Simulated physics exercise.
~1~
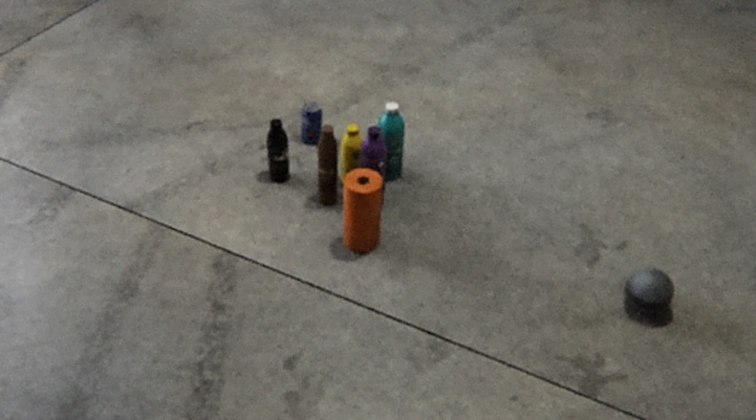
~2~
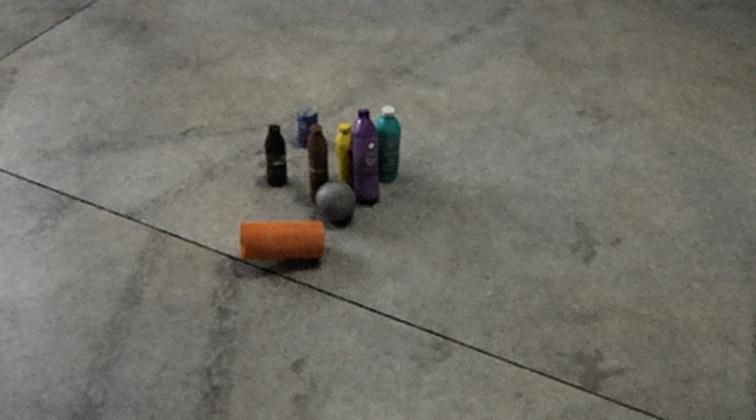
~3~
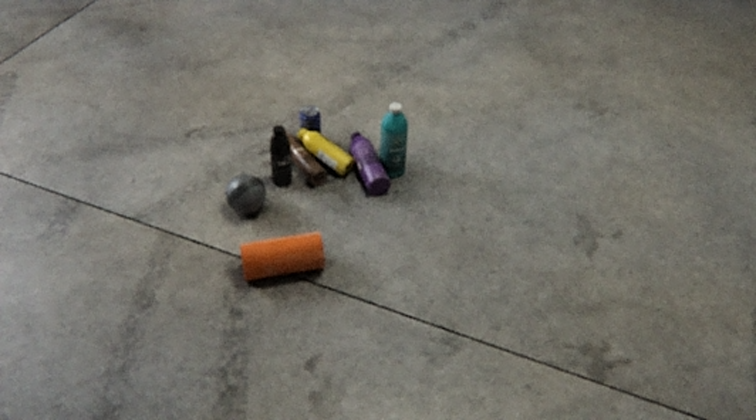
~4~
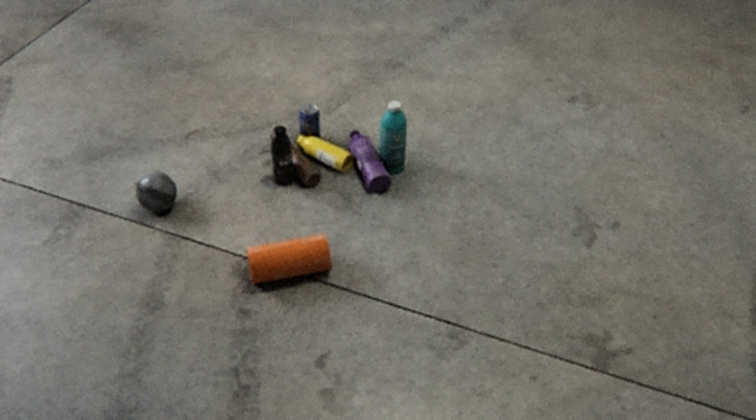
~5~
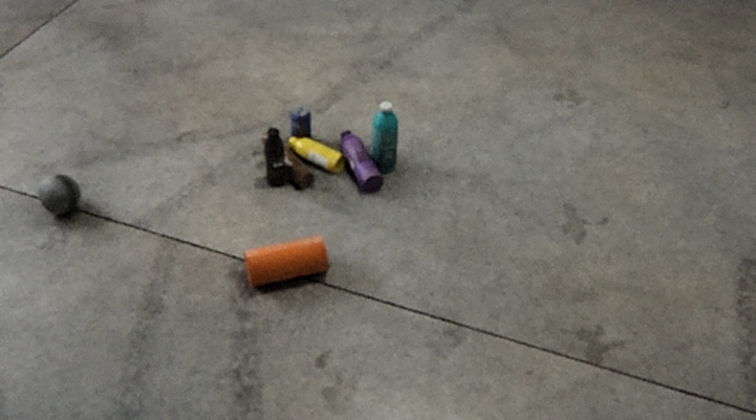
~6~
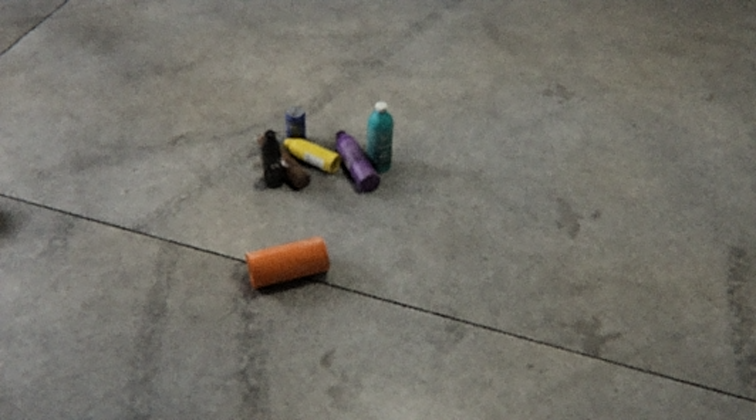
A grey ball rolls left, toppling an orange roll and three bottles, then leaves the view.
